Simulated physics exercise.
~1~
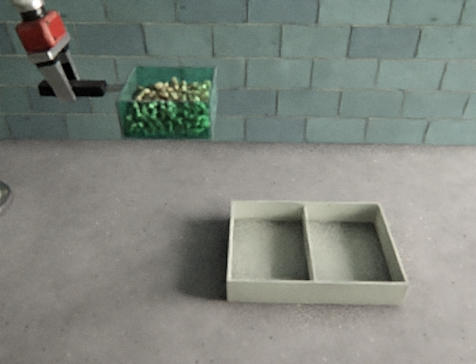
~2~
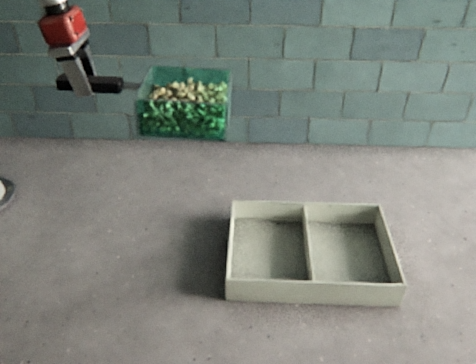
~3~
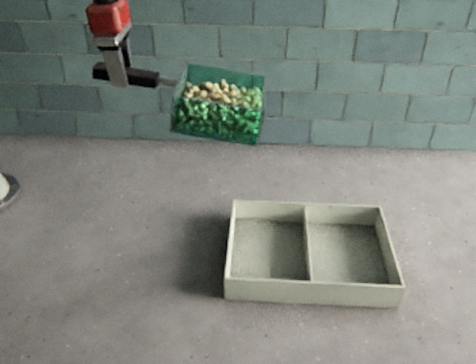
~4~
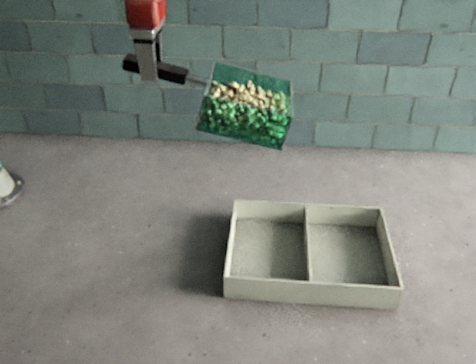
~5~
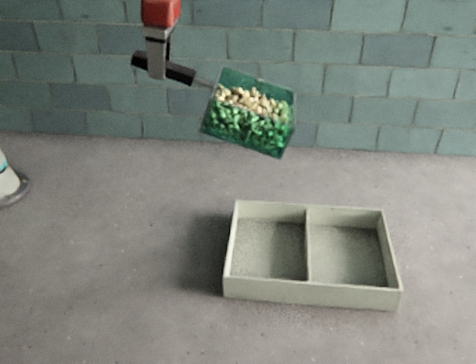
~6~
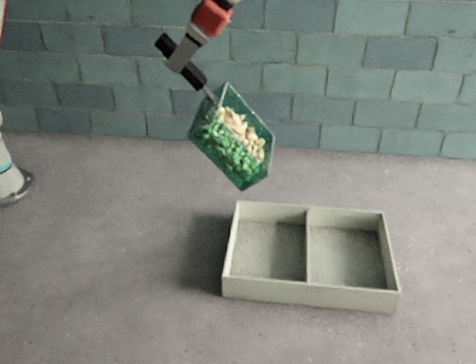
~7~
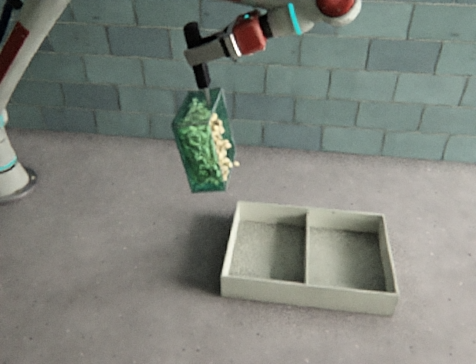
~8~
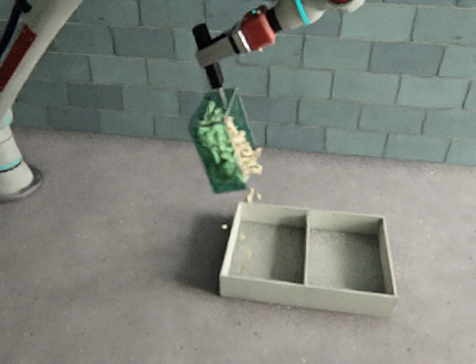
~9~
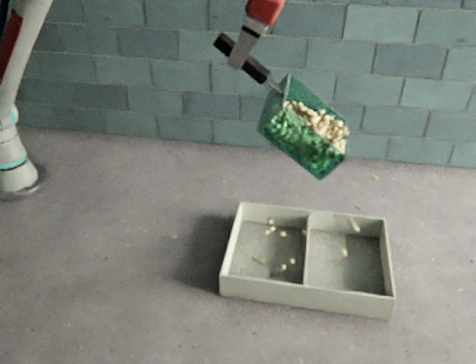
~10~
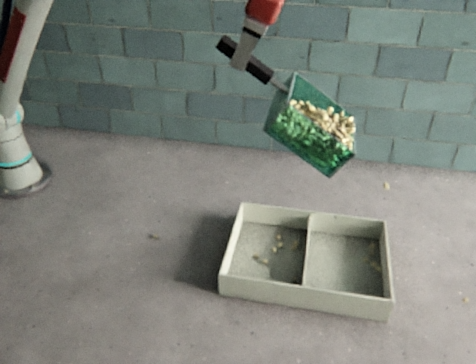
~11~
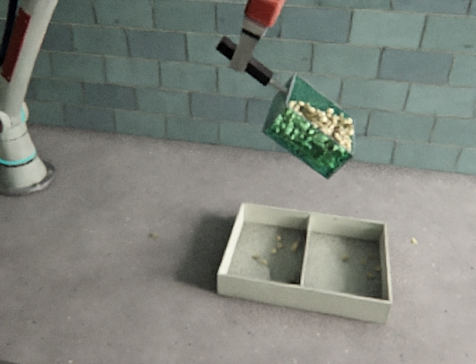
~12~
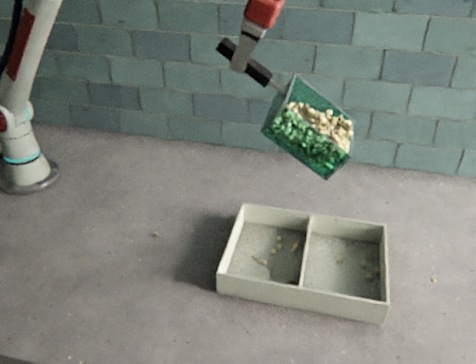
Robot arm carrying a green box of beans right, tipping it steeply, spilling a few into a divided tray, then partly levelling.
